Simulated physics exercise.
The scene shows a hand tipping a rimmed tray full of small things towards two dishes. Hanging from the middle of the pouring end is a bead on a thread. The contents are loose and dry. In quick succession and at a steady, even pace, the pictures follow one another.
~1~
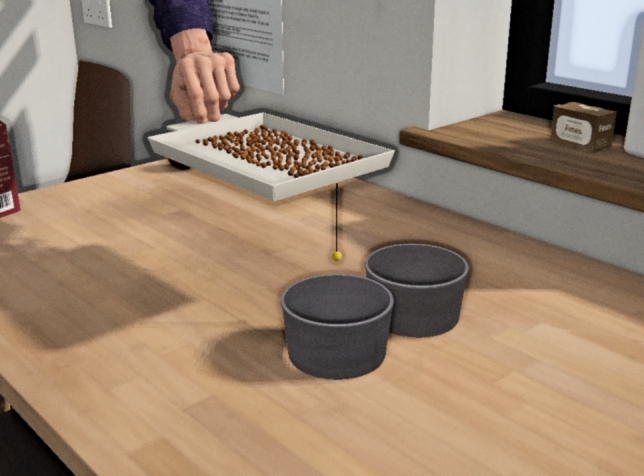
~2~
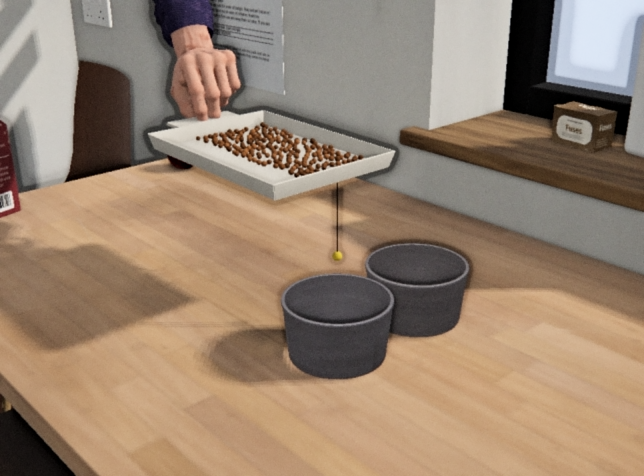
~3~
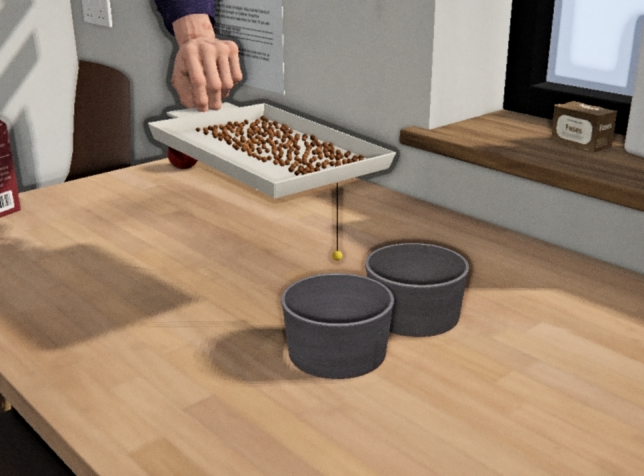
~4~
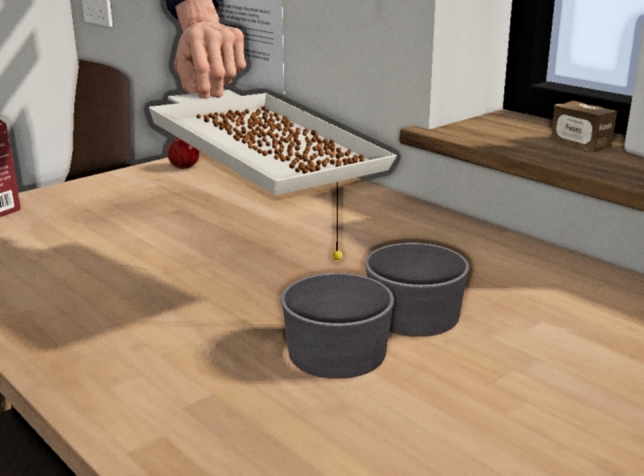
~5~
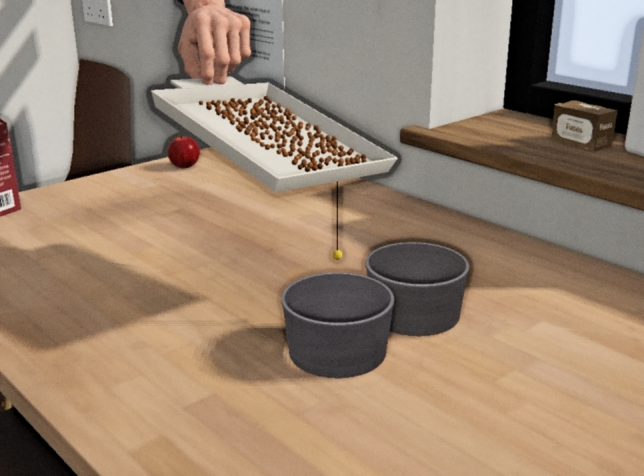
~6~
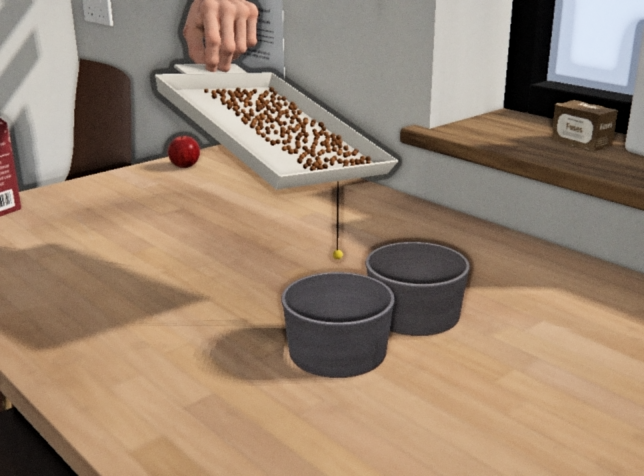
A hand in a dark purple sleeve holds a white rimmed tray of small brown balls above a pale wooden table, seen from slightly above by a still camera. Two dark grey dishes stand below, a yellow bead hangs on a thread above them, and a small box sits on the windowsill at right. The hand steadily raises the tray's far left end, uncovering a red ball behind, and the brown balls shift slightly rightward.
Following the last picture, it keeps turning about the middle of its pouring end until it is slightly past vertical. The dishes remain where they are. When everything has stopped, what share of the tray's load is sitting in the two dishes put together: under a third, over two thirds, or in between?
Over two thirds.
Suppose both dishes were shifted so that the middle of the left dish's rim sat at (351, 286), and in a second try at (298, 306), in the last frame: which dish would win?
Run 1: The one on the right side. Run 2: The one on the right side.
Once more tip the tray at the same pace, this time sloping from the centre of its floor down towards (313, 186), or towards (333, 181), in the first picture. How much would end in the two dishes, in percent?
Shares: 90 %, then 90 %.
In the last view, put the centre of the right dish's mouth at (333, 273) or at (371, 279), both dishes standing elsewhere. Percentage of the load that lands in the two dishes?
About 0% on the first try and 10% on the second.
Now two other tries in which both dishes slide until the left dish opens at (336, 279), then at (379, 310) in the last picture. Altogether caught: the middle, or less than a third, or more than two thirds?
Try one: Beyond two thirds. Try two: Under a third.
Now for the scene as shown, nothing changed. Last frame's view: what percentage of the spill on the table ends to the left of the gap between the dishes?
I'd say some 90 in a hundred.
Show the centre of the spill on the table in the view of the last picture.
Roughly at pixel (318, 251).
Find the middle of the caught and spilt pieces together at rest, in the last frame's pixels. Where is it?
I'd say the middle ends up at about (419, 305).
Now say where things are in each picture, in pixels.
In the first picture, corners of the pouring end near (274, 183) and (388, 151), level; middle of the load near (281, 151), cereal balls; left dish near (375, 341); right dish near (454, 302); bead on its thread near (337, 256).
In the second picture, corners of the pouring end near (275, 183) and (389, 151), level; middle of the load near (281, 149).
In the third picture, corners of the pouring end near (276, 181) and (390, 152), tipped barely, lowest at the right corner; middle of the load near (281, 145).
In the fourth picture, corners of the pouring end near (277, 178) and (390, 155), tipped a little, lowest at the right corner; middle of the load near (282, 139).
In the fifth picture, corners of the pouring end near (279, 175) and (391, 157), tipped a little, lowest at the right corner; middle of the load near (285, 132).
In the sixth picture, corners of the pouring end near (281, 173) and (392, 159), tipped clearly, lowest at the right corner; middle of the load near (290, 128), near two thirds on the move; left dish near (376, 339); right dish near (455, 300).
Shortly afterwards, tray tipped steeply; all but a few on the tray; a little in the right dish; a little in the air.
Next, tray tipped past a quarter turn; a little on the tray; the bulk in the right dish; only a few outside both; a little in the air.
Some moments later, tray tipped past a quarter turn; all but a few in the right dish; a little outside both.
In the end, tray tipped past a quarter turn; none at all in the left dish; all but a few in the right dish; a little outside both.
